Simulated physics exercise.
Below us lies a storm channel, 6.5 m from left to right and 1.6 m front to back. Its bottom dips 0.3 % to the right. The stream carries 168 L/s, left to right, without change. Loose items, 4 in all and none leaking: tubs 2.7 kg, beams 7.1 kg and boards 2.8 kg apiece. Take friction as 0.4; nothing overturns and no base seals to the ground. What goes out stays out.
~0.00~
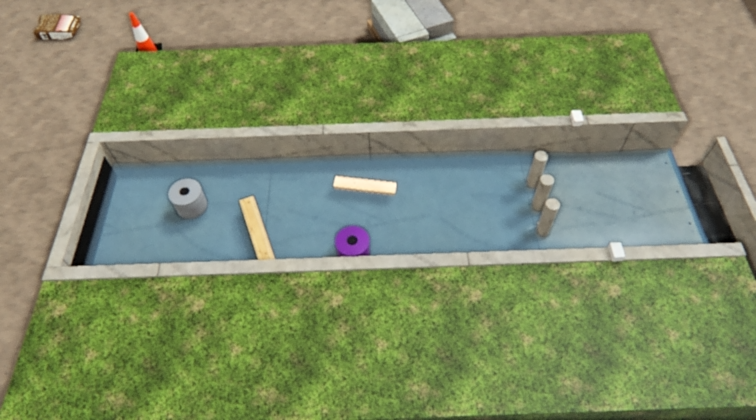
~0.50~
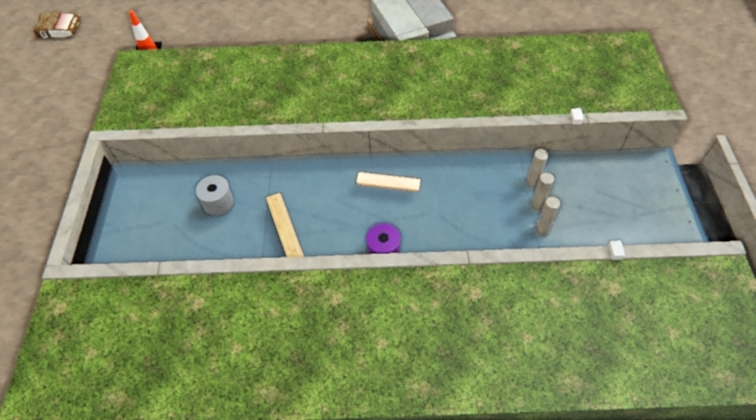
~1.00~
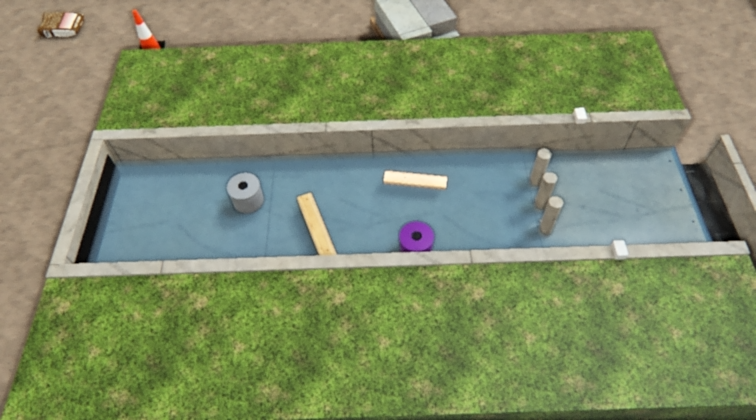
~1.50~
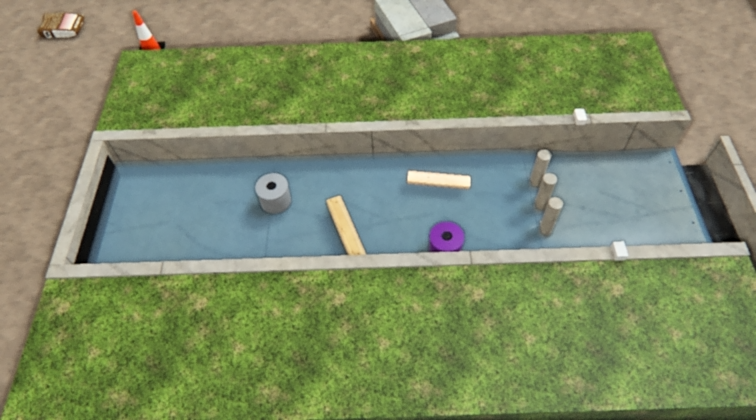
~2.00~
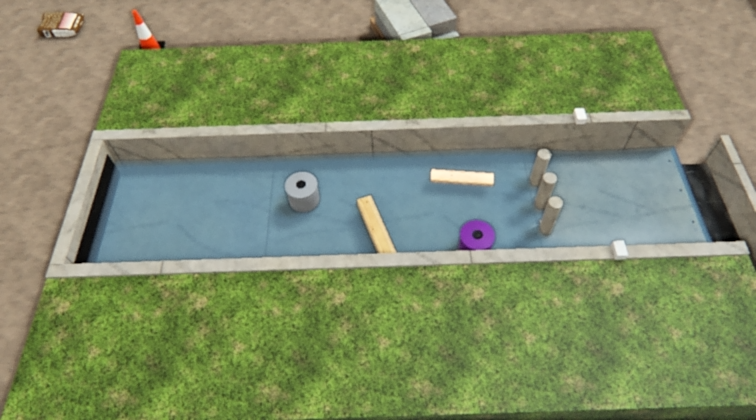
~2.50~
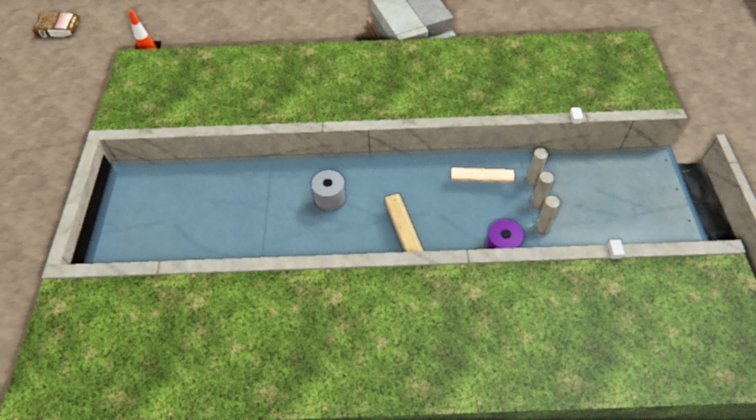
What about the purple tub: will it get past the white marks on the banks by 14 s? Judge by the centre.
Purple tub passes.
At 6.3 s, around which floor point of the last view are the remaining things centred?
Around (559, 219).
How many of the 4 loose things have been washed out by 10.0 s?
I count 3.
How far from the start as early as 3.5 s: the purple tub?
About 250 cm.
After 3.5 s the purple tub is near (602, 235), 2.6 m from its start, afloat; 1 of 4 are over the mark; 4 afloat.
After 6.3 s the purple tub has gone out; 3 of 4 are over the mark; 2 afloat.
After 10.0 s the purple tub has gone out; 3 of 4 are over the mark; 1 afloat.
After 14.0 s the purple tub has gone out; 3 of 4 are over the mark; 1 afloat.
